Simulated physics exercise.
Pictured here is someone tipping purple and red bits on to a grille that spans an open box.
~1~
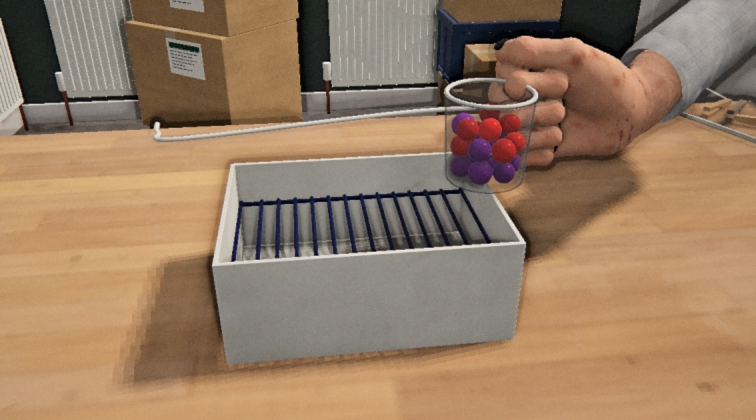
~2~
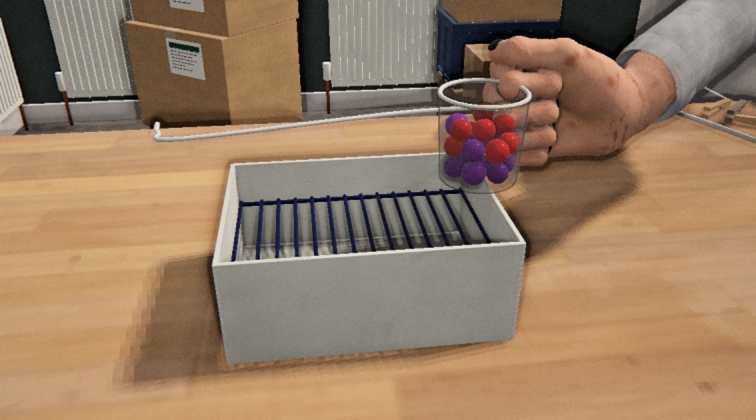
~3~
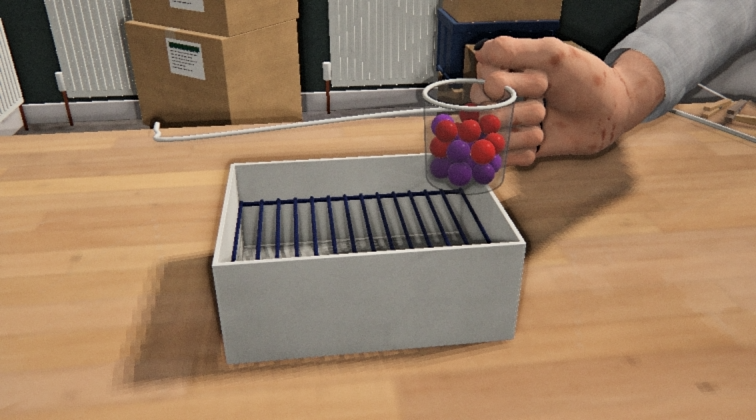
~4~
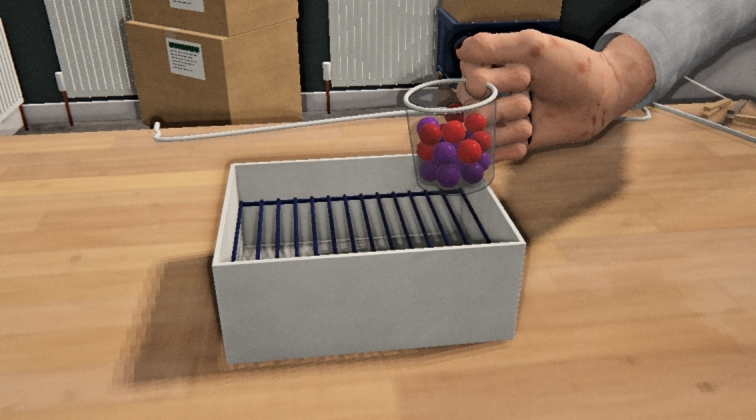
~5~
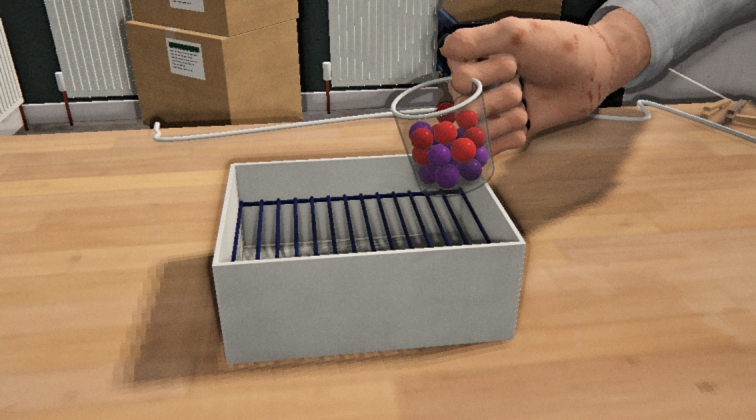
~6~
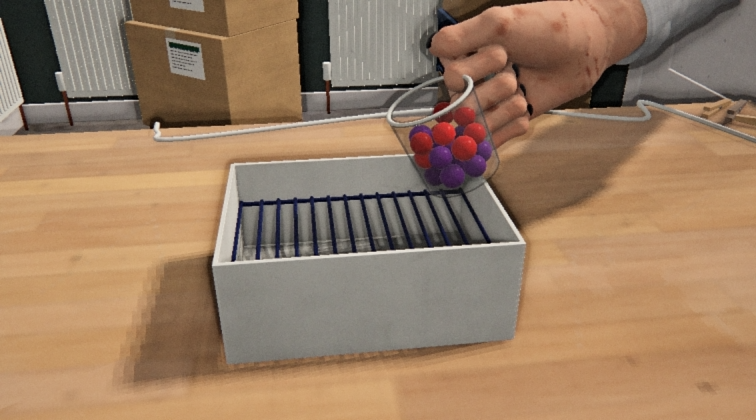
The clip opens with a hand holding a clear cup of red and purple balls upright above the right end of an open pale box with dark wires across it. The hand moves the cup a short way left, then tilts it leftward over the box, the balls still inside.
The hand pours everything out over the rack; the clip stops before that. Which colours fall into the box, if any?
I'd say the purple ones won't pass. Red ones won't pass.
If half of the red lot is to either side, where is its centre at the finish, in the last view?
Its middle ends up around (398, 228) in the last picture.
Then, 0.54 s past the last view, purple ones, all in the cup; red ones, all in the cup.
Then, 1.02 s past the last view, purple ones, all in the cup; red ones, about half in the cup, about half on or over the wires.
Then, 1.42 s past the last view, purple ones, all on or over the wires; red ones, all on or over the wires.
Finally, purple ones, all on the wires, none under the rack; red ones, all on the wires, none under the rack.
